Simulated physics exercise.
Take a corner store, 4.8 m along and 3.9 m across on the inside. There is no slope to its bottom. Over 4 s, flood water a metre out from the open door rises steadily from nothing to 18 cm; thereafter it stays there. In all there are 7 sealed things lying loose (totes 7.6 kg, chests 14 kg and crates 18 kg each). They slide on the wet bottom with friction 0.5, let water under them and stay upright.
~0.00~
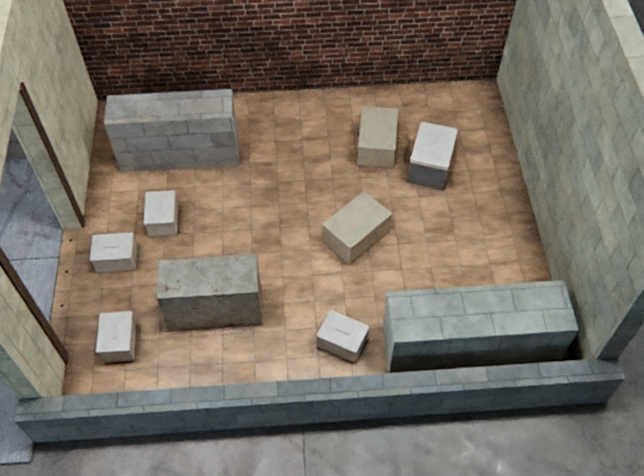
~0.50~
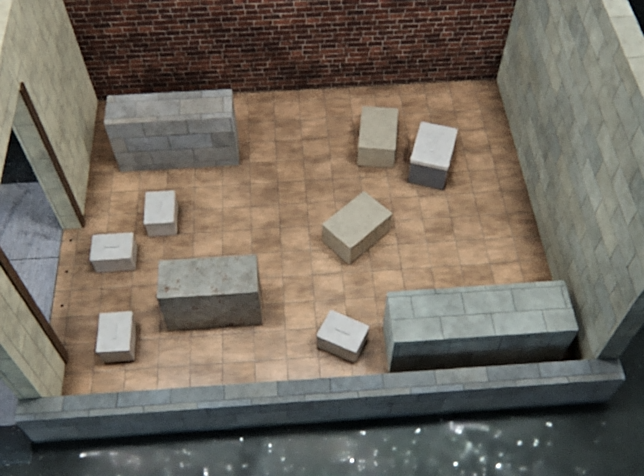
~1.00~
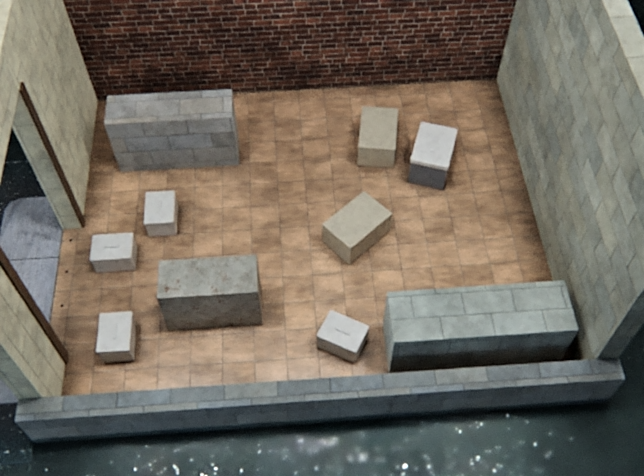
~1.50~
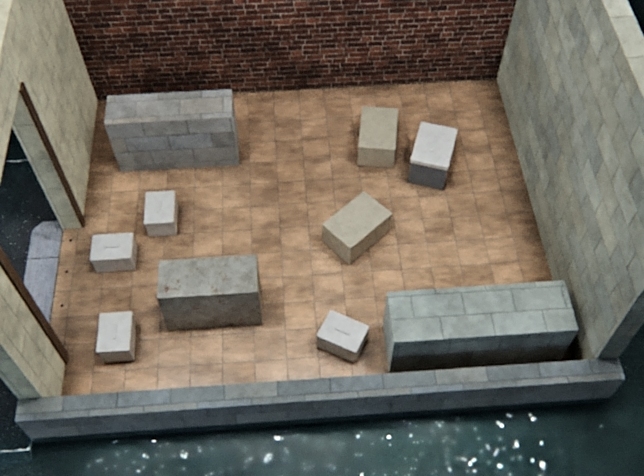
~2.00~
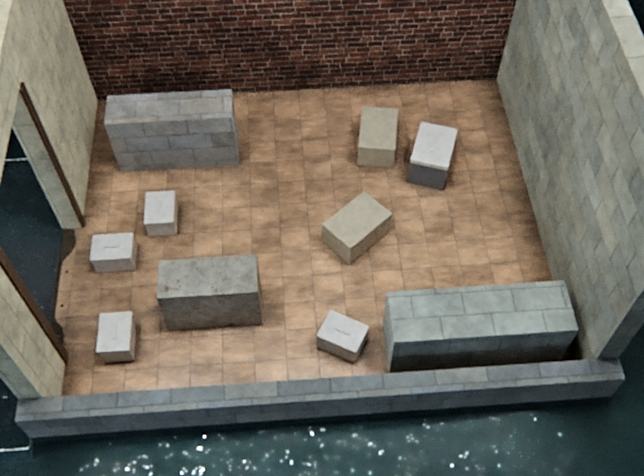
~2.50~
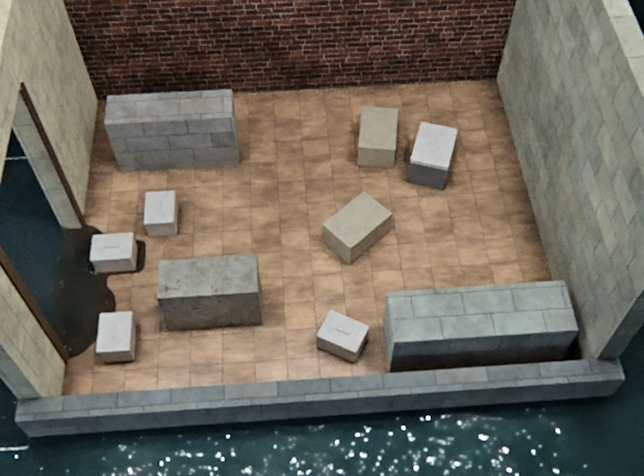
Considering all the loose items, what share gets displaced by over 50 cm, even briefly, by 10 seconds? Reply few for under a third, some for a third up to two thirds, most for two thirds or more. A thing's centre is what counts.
Most.
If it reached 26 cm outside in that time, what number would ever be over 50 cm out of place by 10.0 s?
It would come to 7 of them.
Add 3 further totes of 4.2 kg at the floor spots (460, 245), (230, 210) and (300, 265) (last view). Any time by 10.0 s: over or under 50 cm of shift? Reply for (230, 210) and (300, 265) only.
Note: Item 1 exceeds the limit; item 2 exceeds the limit.
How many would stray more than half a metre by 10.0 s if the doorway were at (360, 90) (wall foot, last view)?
Count: 4.
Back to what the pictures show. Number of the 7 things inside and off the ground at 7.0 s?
I get 3.
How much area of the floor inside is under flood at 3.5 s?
I'd put it close to 1.5 m2.
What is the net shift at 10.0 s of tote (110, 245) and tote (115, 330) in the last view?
Respectively 350 and 80 cm.
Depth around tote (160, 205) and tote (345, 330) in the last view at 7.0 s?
Close to 4 and 7 centimetres.
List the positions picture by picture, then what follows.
In the first frame, a tote at (343, 331), on the bottom; a tote at (114, 332), on the bottom; water covers 0.0 m2; 0 of 7 have shifted.
In the second frame, a tote at (343, 331), on the bottom; a tote at (114, 332) rests on the ground; 0.0 m2 under water; 0 of 7 have shifted.
In the third frame, a tote at (343, 331) rests on the ground; a tote at (114, 332) rests on the ground; 0.0 m2 under water; 0 of 7 have shifted.
In the fourth frame, a tote at (343, 331) rests on the ground; a tote at (114, 332), on the bottom; water covers 0.0 m2; 0 of 7 have shifted.
In the fifth frame, a tote at (343, 331), on the bottom; a tote at (114, 332) rests on the ground; water covers 0.0 m2; 0 of 7 have shifted.
In the sixth frame, a tote at (343, 331), on the bottom; a tote at (114, 332) rests on the ground; water covers 0.4 m2; 0 of 7 have shifted.
After 3.5 s 0 of 7 are over 50 cm from their spots; 0 afloat.
After 4.5 s 1 of 7 are over 50 cm from their spots; 0 afloat.
After 7.0 s 3 of 7 are over 50 cm from their spots; 3 afloat.
After 10.0 s 5 of 7 are over 50 cm from their spots, and 5 have been at some point; 7 afloat.
